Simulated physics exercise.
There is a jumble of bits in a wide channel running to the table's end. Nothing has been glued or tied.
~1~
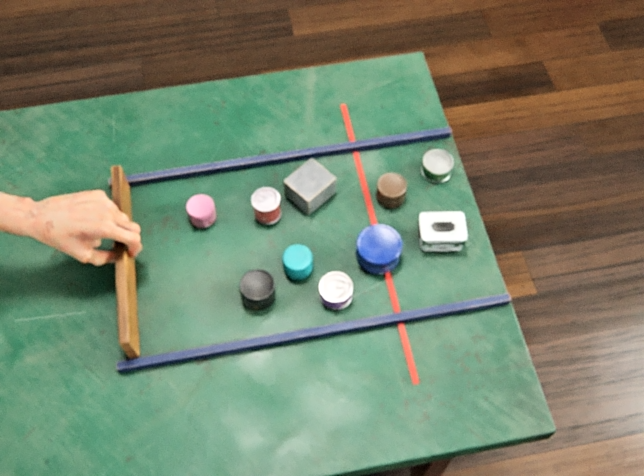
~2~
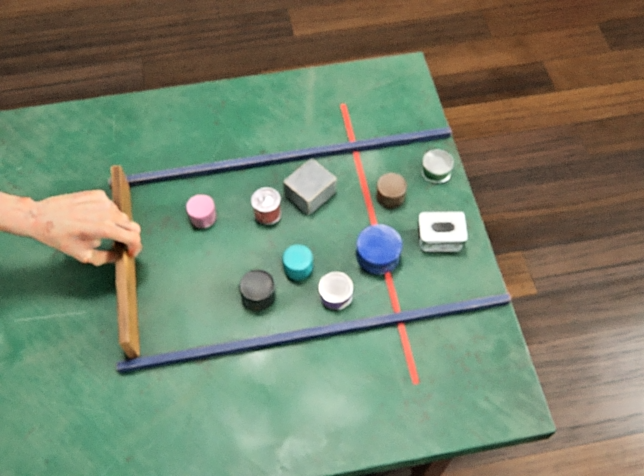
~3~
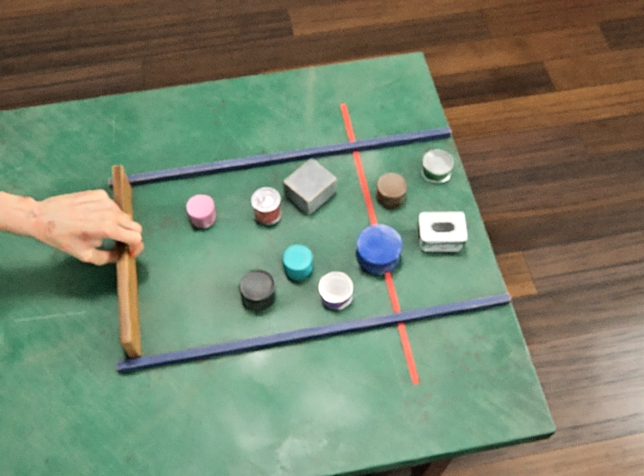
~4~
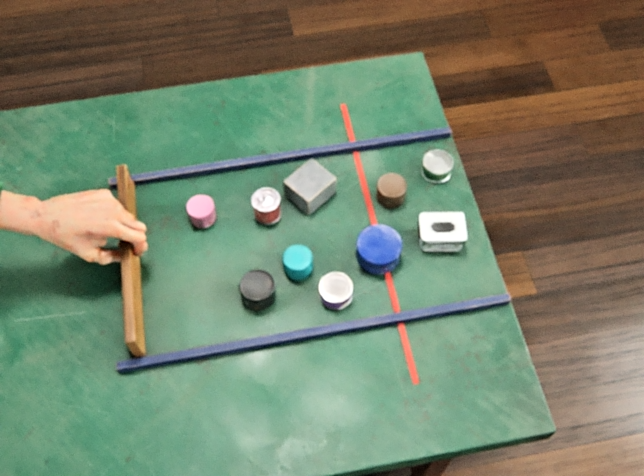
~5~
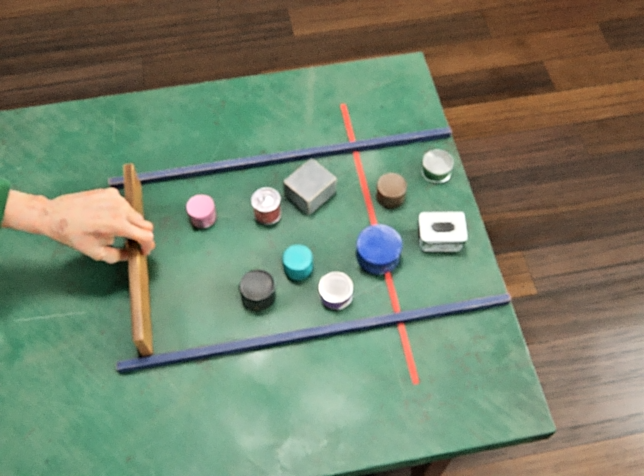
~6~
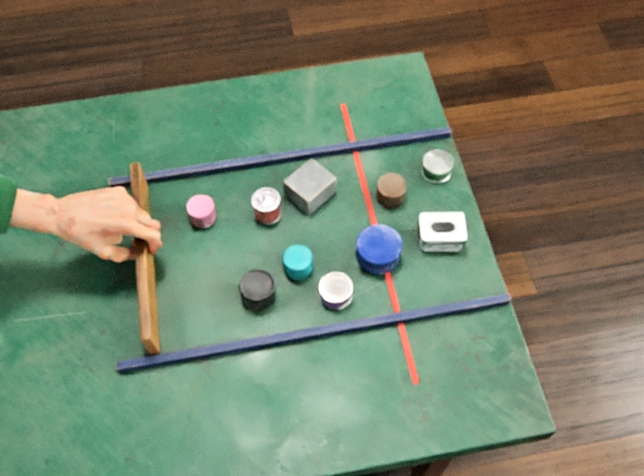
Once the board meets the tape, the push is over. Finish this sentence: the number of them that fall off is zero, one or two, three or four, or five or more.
The number of them that fall off is zero.
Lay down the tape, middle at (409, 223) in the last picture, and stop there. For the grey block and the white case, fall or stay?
The grey block stays where it is; the white case goes off the edge.
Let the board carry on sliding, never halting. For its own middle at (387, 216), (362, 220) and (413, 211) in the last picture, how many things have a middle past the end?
Past the end: 0, 0 and 1.
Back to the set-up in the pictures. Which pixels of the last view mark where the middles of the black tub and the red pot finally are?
Black tub at about (404, 267), red pot at about (385, 204).
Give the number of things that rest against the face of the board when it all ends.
4 end up touching it.
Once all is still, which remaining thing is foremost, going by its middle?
That'd be the white case, foremost of the lot.
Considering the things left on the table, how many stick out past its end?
Overhanging ones - 1.
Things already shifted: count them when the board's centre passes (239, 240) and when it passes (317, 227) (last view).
The count is 3 at the first point and 6 at the second.
Soon after, none off yet; green tin at rest near (437, 167); white case at rest near (441, 232); brown tub at rest near (391, 191).
In the end, the number that fall off is zero.
